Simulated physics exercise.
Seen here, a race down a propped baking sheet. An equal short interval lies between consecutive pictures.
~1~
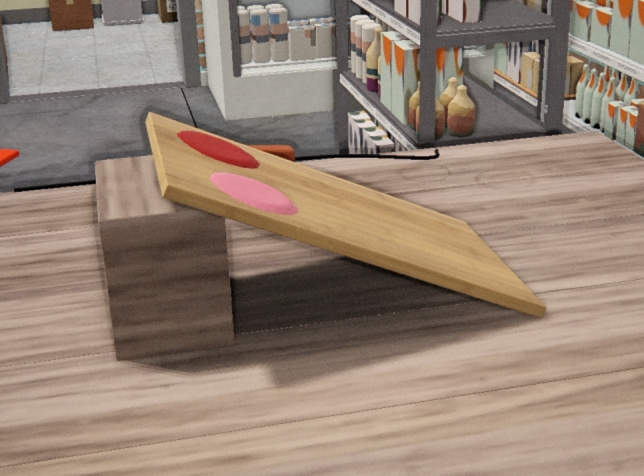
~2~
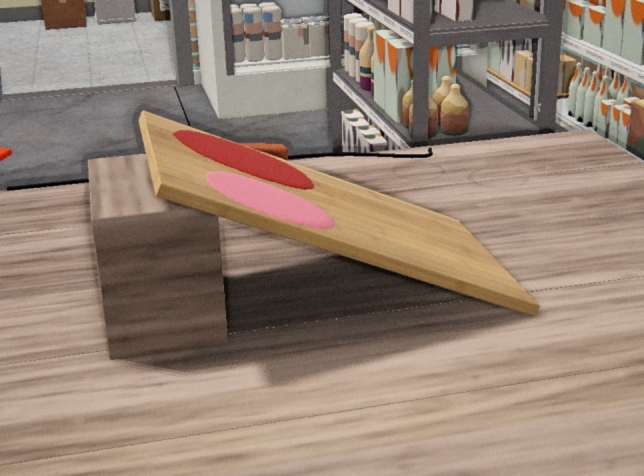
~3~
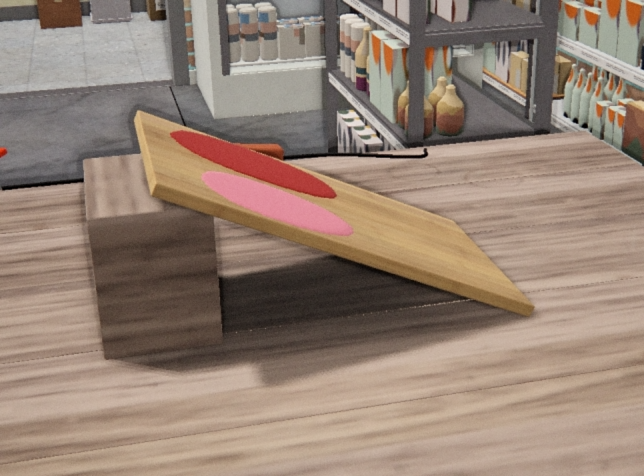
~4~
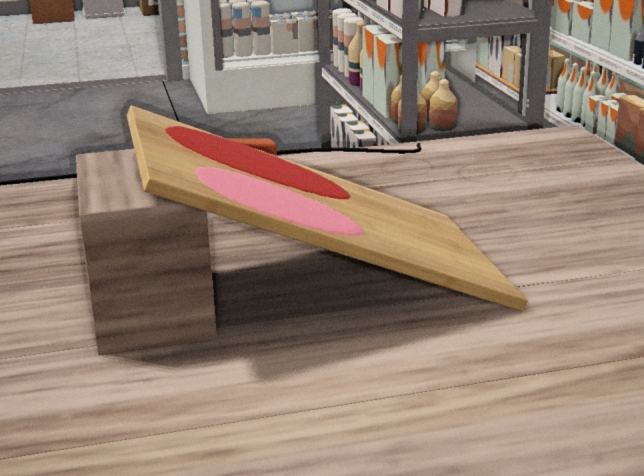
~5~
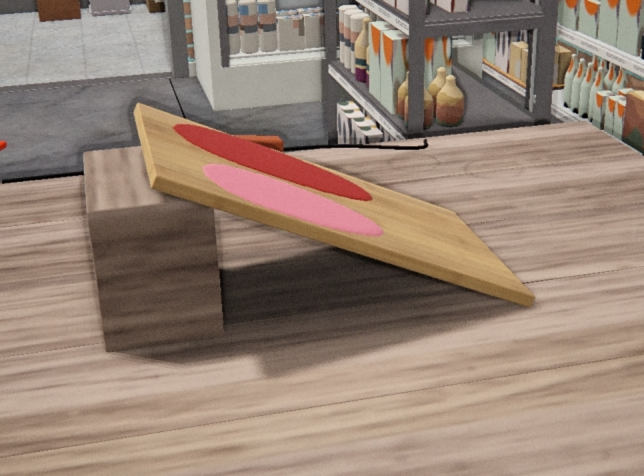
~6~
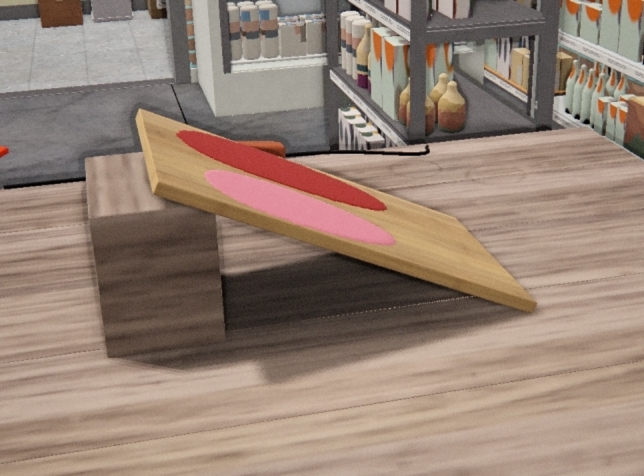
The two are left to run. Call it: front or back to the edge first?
Back.
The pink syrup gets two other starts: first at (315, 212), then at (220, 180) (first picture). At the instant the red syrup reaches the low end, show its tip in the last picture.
Tip, last view - try 1: Approx. (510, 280); try 2: Approx. (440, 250).
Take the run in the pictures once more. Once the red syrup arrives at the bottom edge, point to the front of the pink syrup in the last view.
Estimated tip: (464, 260) px in the final view.
Shortly, the pink syrup is three quarters of the way down; the red syrup is three quarters of the way down.
Then, the pink syrup is three quarters of the way down; the red syrup is close to the edge.
At the finish, the pink syrup is three quarters of the way down; the red syrup is at the low edge.
